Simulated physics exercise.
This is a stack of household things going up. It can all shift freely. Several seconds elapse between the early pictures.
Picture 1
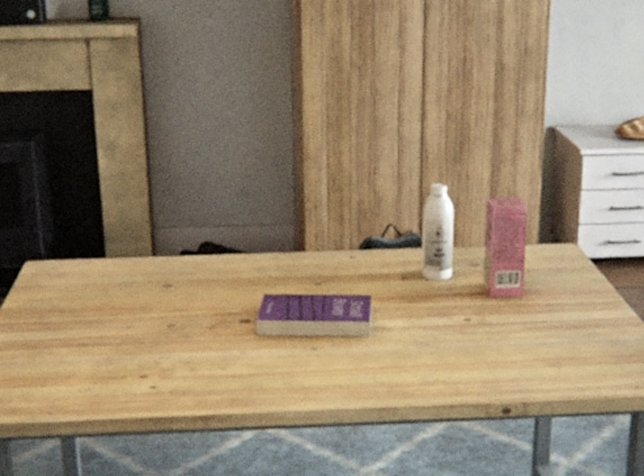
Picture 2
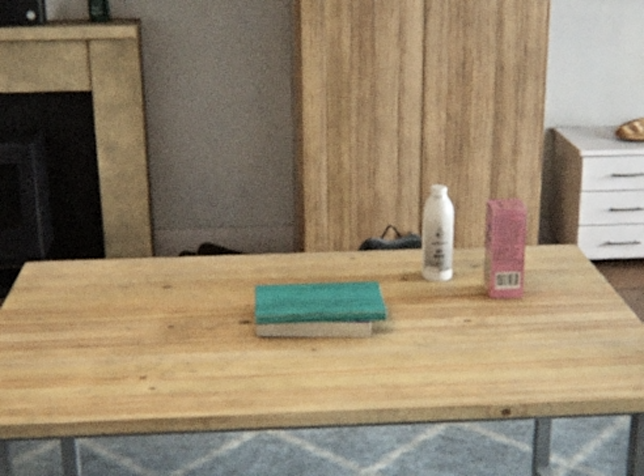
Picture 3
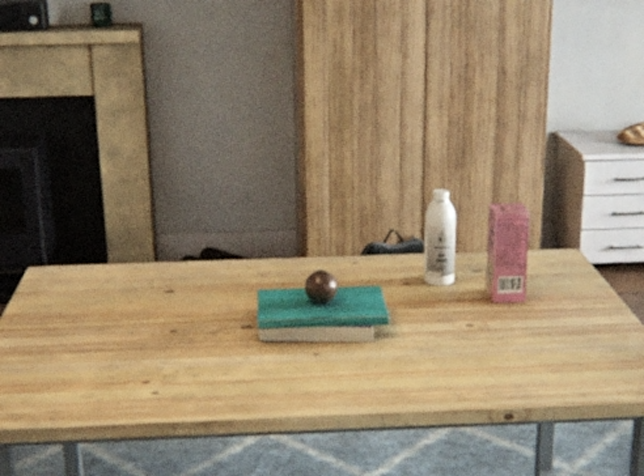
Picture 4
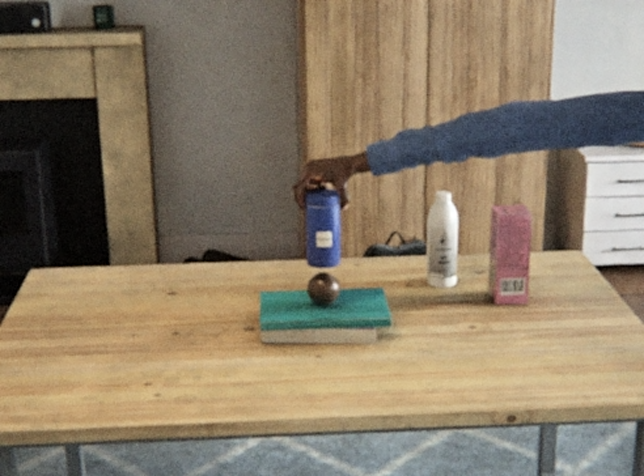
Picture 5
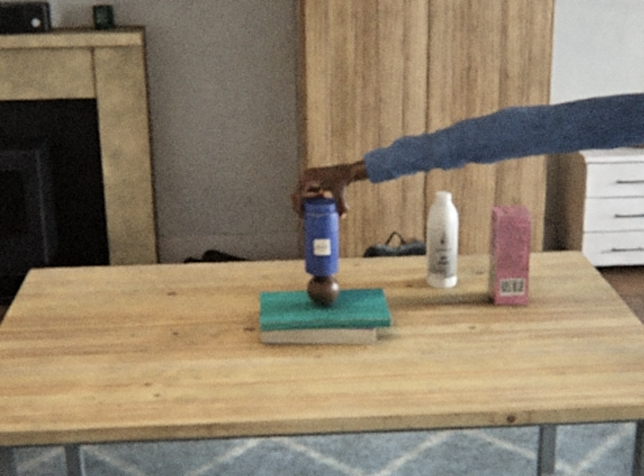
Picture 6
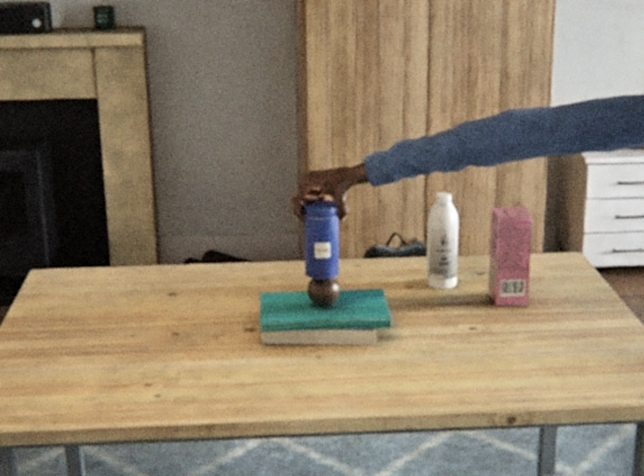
The footage shows a purple book on a wooden table, then a turquoise board on it and a round brown onion on top, before a hand lowers a blue jar onto the onion and keeps holding it.
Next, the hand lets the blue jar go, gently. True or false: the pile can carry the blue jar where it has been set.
False.
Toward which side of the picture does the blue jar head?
It goes leftward.
Then, 0.70 s after the last picture, blue jar now fallen.
Then, 0.90 s after the last picture, things are still on the move.
At rest, fallen, blue jar; the other 5 in place. Seen from the same camera at the end, blue jar near (219, 300). The pile loses its balance.
